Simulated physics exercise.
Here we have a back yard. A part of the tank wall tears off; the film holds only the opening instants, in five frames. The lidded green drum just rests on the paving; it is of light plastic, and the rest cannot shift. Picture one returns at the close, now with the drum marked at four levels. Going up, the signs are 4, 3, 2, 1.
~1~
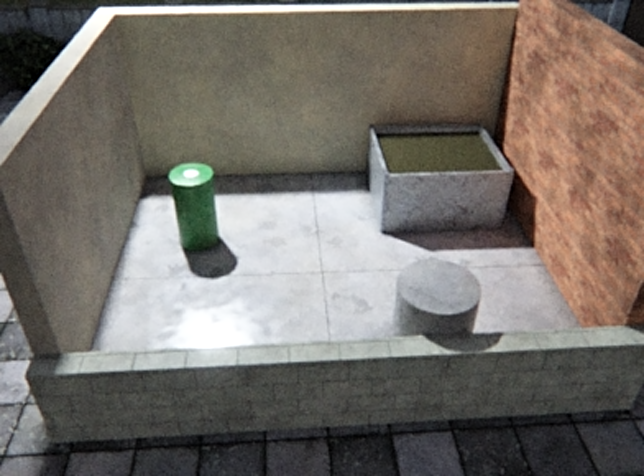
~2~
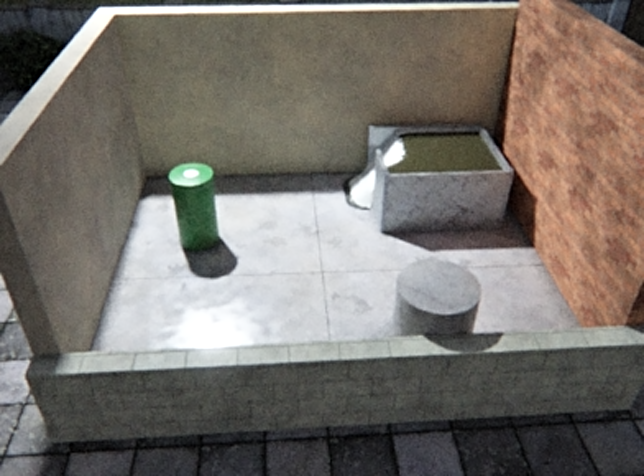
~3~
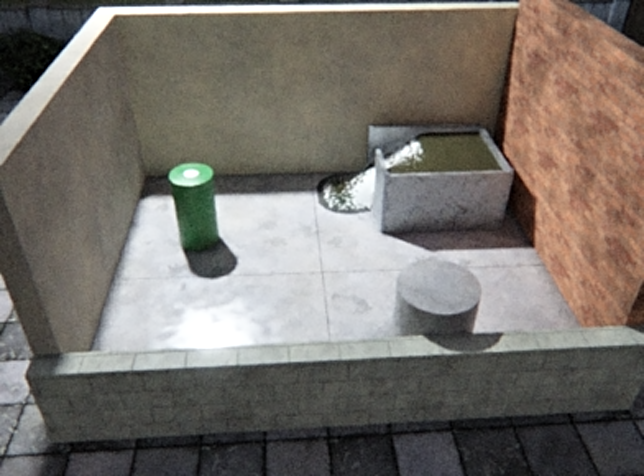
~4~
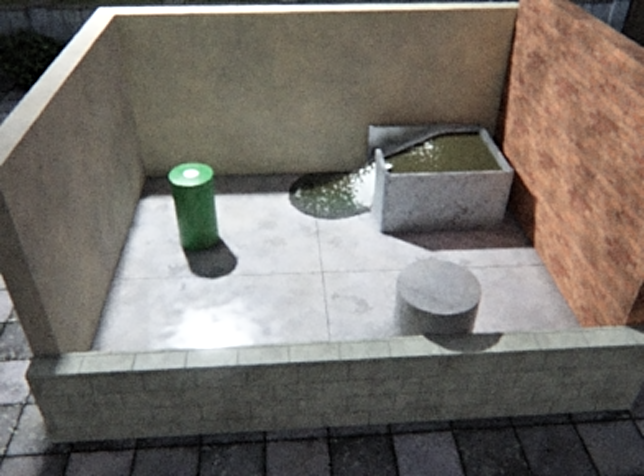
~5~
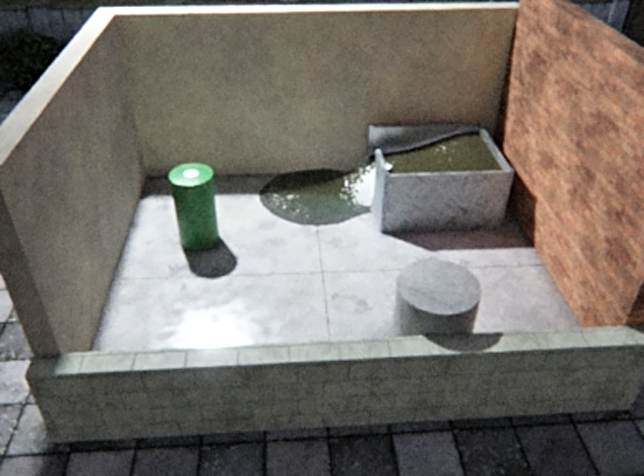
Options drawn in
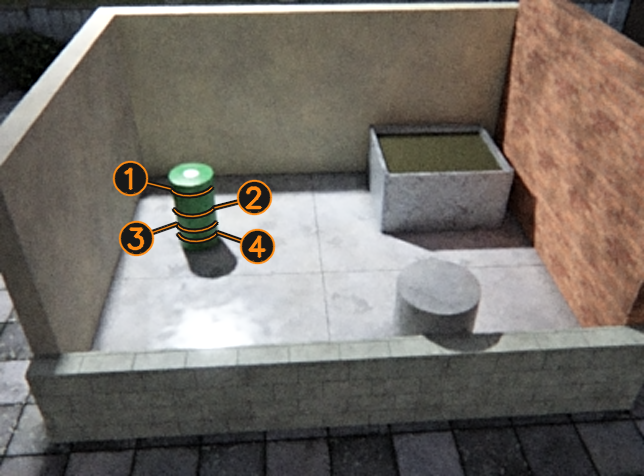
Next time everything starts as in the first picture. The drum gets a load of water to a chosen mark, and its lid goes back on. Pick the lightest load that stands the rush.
I would pick line 3.
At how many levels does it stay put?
Three of them.
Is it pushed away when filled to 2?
No, that is safe.
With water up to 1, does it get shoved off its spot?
No, not at all.
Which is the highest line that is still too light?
Line 4.
In orange, 1 at (189, 195); 2 at (192, 216); 3 at (195, 231); 4 at (196, 241); from the bottom up 4, 3, 2, 1.
With 1, it does not move.
With 2, it does not move.
With 3, it does not move.
With 4, it is pushed about its own width away.
